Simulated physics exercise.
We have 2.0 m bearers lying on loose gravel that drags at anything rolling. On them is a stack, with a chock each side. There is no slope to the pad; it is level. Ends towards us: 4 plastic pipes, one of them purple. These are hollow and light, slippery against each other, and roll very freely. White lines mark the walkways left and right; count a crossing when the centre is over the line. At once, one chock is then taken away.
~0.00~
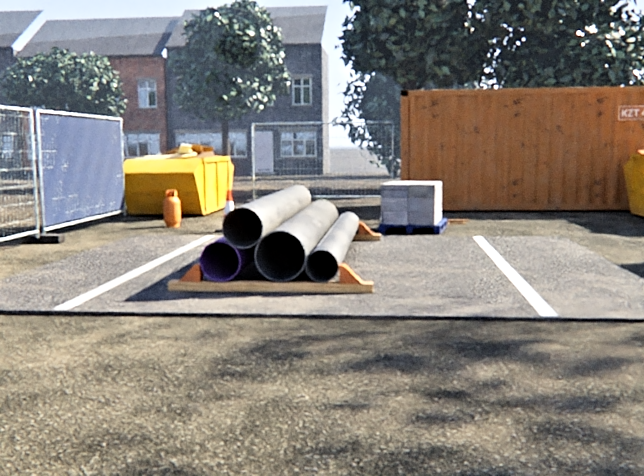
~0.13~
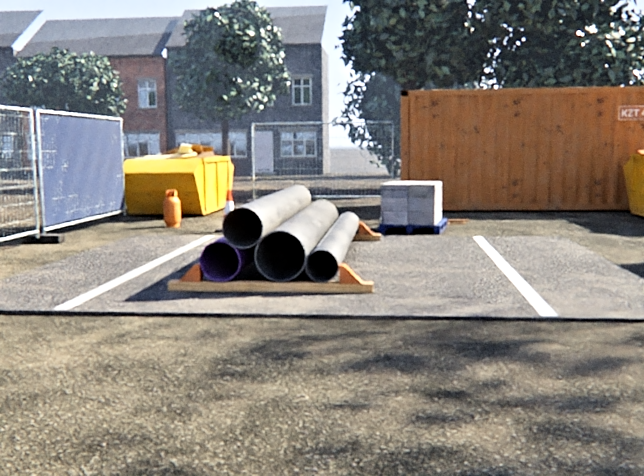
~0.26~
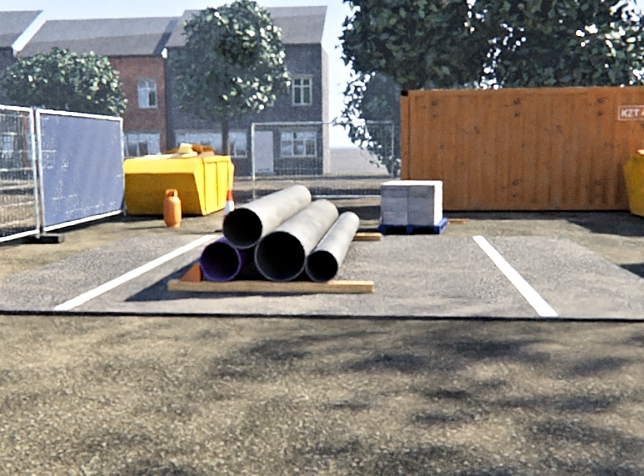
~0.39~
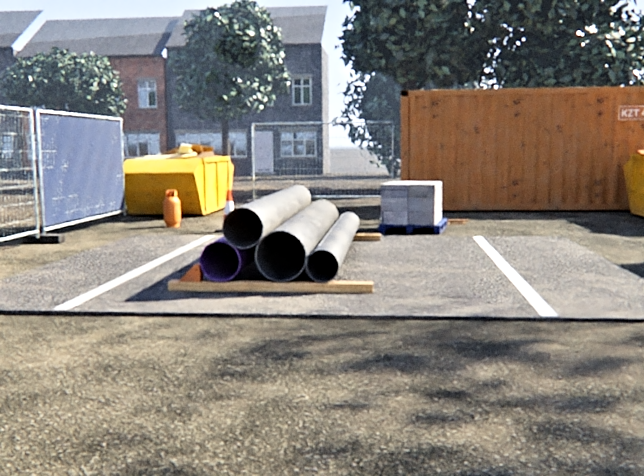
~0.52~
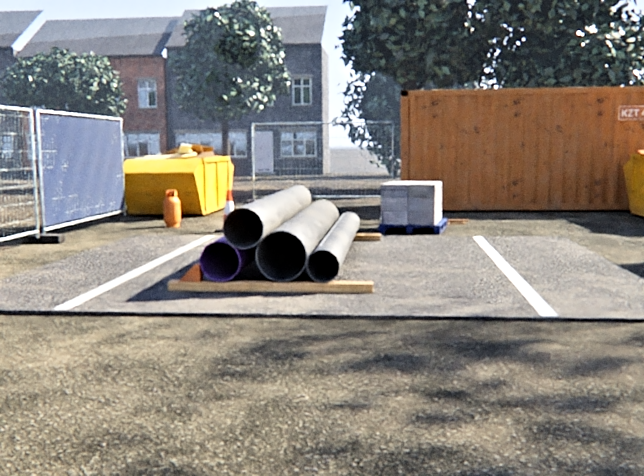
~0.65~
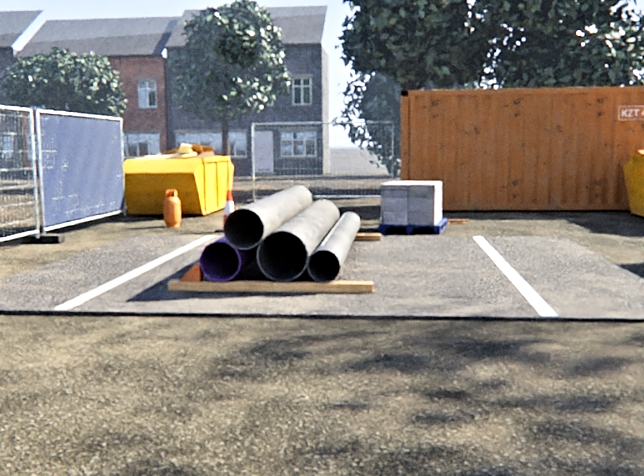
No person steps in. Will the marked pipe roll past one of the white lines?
Watch the purple one: It remains between the lines.
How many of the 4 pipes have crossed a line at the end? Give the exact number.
Altogether that makes 0.
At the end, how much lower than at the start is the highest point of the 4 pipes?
Some 30 centimetres.
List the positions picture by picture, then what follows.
Purple at (220, 262); both chocks in; lines at (99, 290) and (531, 295); the pad is level; 3 of the 4 form the bottom row, in the first picture.
Purple at (220, 262), in the second picture.
Purple at (220, 262); right chock gone, in the third picture.
Purple at (220, 262), in the fourth picture.
Purple at (220, 262), in the fifth picture.
Purple at (220, 262); lines at (99, 290) and (531, 295), in the sixth picture.
After 1.0 s, purple is on the bearers, 50 cm from the bearers' left end; 0 of 4 have crossed.
At rest (5.8 s), purple is on the bearers, 50 cm from the bearers' left end; 0 of 4 have crossed.
